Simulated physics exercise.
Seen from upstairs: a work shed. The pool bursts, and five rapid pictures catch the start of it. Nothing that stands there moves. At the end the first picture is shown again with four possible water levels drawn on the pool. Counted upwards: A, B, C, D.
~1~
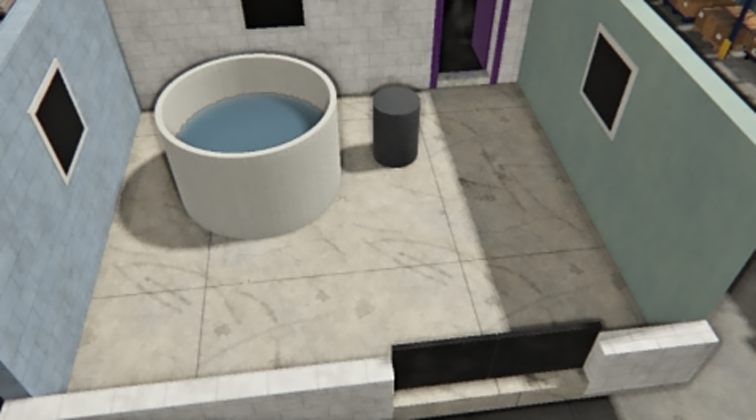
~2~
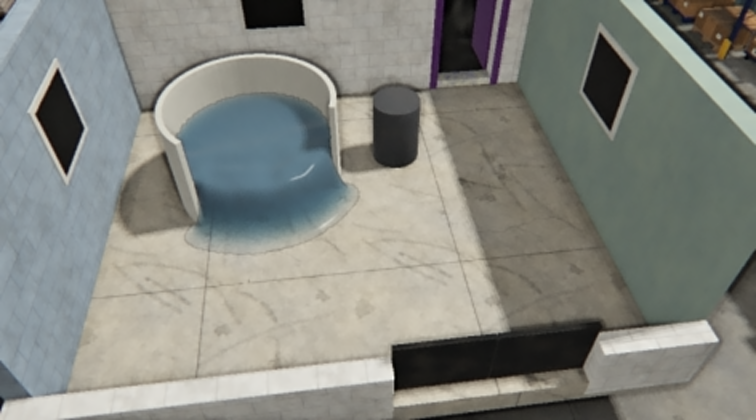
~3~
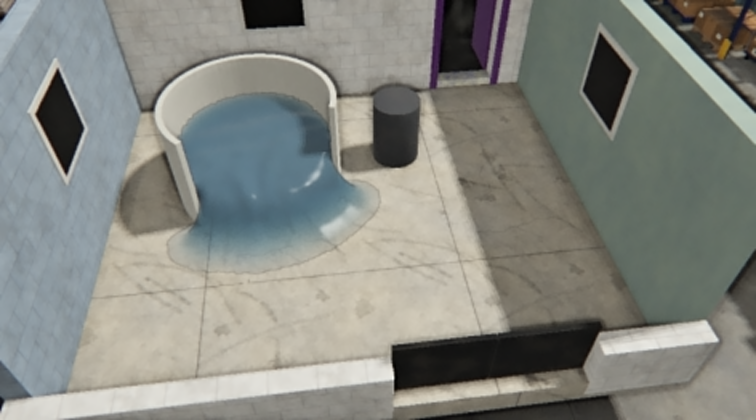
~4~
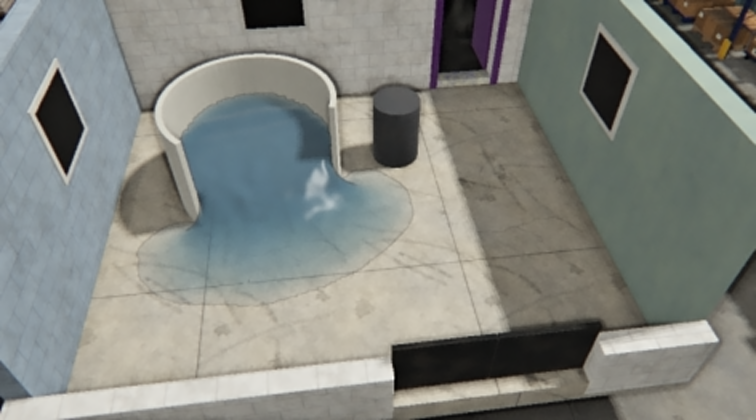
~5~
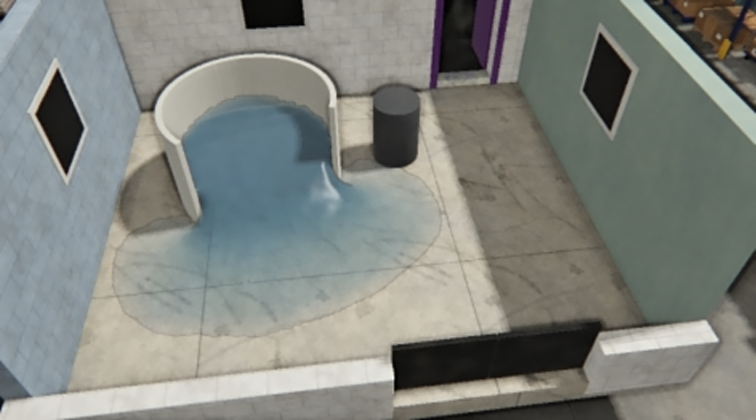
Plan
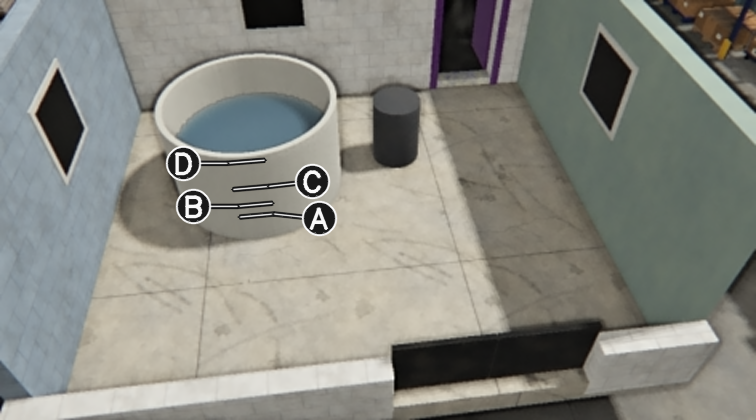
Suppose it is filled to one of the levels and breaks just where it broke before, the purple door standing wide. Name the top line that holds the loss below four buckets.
The answer is mark B.
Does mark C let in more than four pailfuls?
Yes, it does.
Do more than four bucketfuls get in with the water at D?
Yes, that goes wrong.
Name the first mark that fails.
Here it is mark C.
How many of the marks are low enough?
Two of them.
On the marked copy, A at (257, 215); B at (254, 204); C at (251, 187); D at (245, 161); from the bottom up A, B, C, D.
If A is chosen, nothing gets over.
If B is chosen, a splash gets over, under a bucket.
If C is chosen, about 9 bucketfuls get in.
If D is chosen, dozens of bucketfuls pour in.
